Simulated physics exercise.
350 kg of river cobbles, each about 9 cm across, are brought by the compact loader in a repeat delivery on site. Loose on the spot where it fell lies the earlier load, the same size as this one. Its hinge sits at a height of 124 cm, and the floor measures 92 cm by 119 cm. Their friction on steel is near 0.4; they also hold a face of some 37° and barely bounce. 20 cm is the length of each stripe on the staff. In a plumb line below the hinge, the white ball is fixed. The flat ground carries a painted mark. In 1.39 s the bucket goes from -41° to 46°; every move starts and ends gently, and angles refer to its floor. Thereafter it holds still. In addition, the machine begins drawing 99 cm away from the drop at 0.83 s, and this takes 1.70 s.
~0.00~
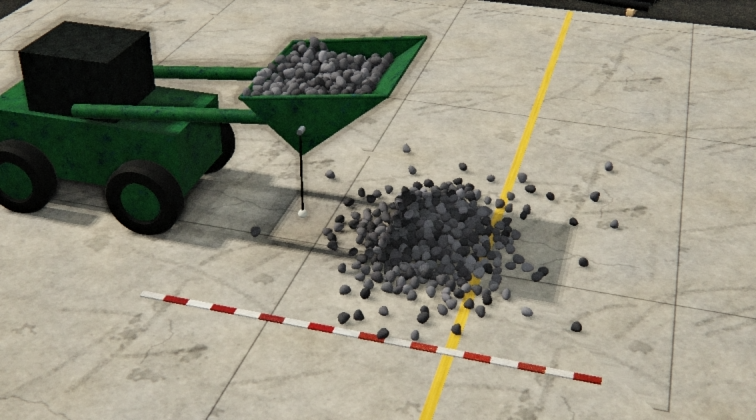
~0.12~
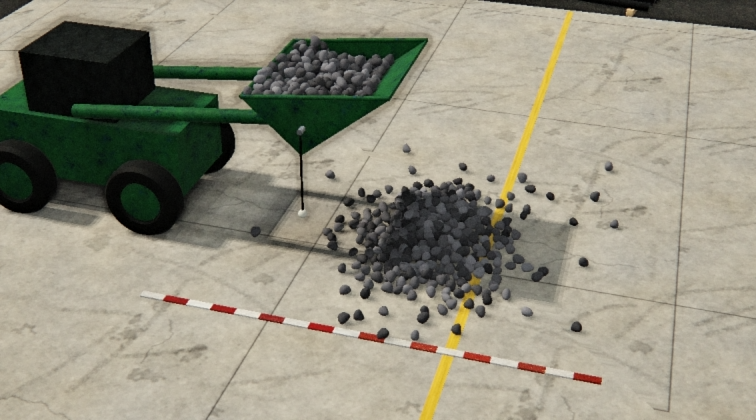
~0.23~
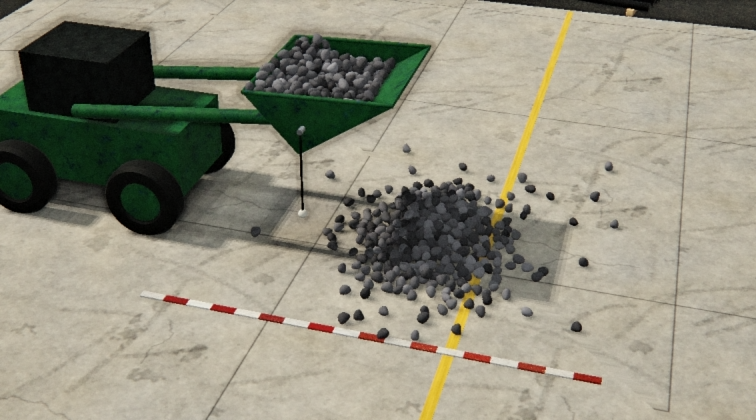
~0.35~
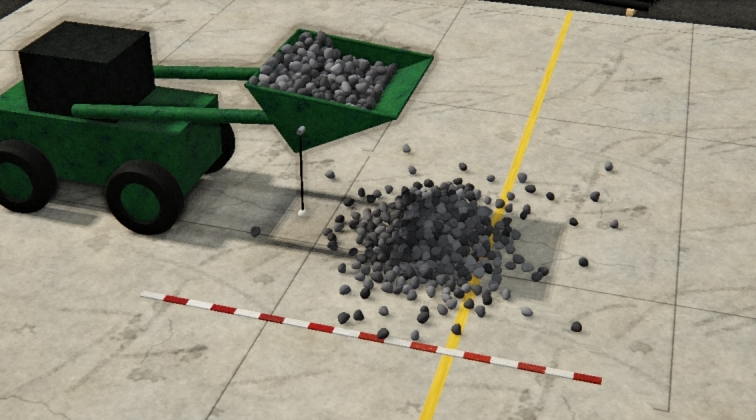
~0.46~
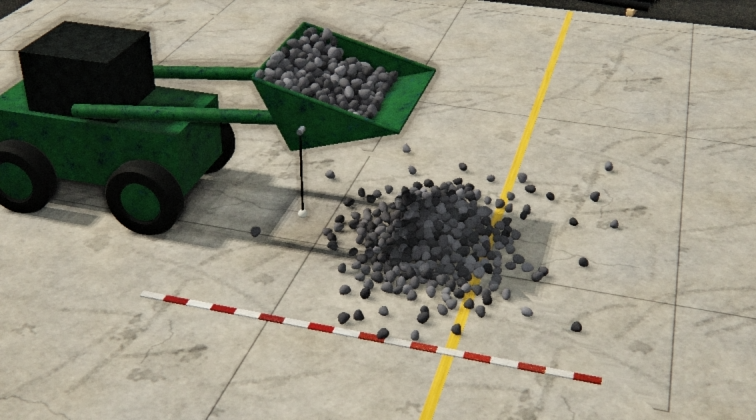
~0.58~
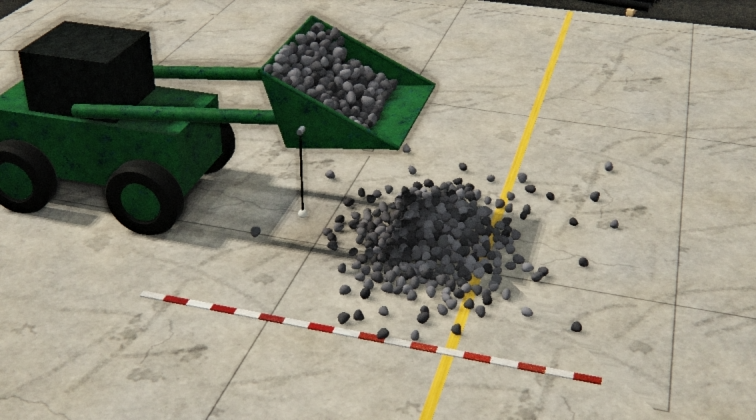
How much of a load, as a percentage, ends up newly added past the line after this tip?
1 %.
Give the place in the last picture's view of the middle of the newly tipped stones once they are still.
They settle centred around (374, 225).
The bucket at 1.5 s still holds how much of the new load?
Around 15 per cent of the load is still inside.
After 1.0 s the floor is at 32°; in per cent of one load, 100 in the bucket, 88 short of the line, 12 past the line; the foremost stones are at (580, 240).
After 1.5 s the floor is at 46°; in per cent of one load, 15 in the bucket, 172 short of the line, 12 past the line; the foremost stones are at (580, 240).
After 3.0 s the floor is at 46°; in per cent of one load, 0 in the bucket, 187 short of the line, 13 past the line; the foremost stones are at (580, 240).
After 5.6 s the floor is at 46°; in per cent of one load, 0 in the bucket, 187 short of the line, 13 past the line; the foremost stones are at (580, 240). Net gain past the line, 1.
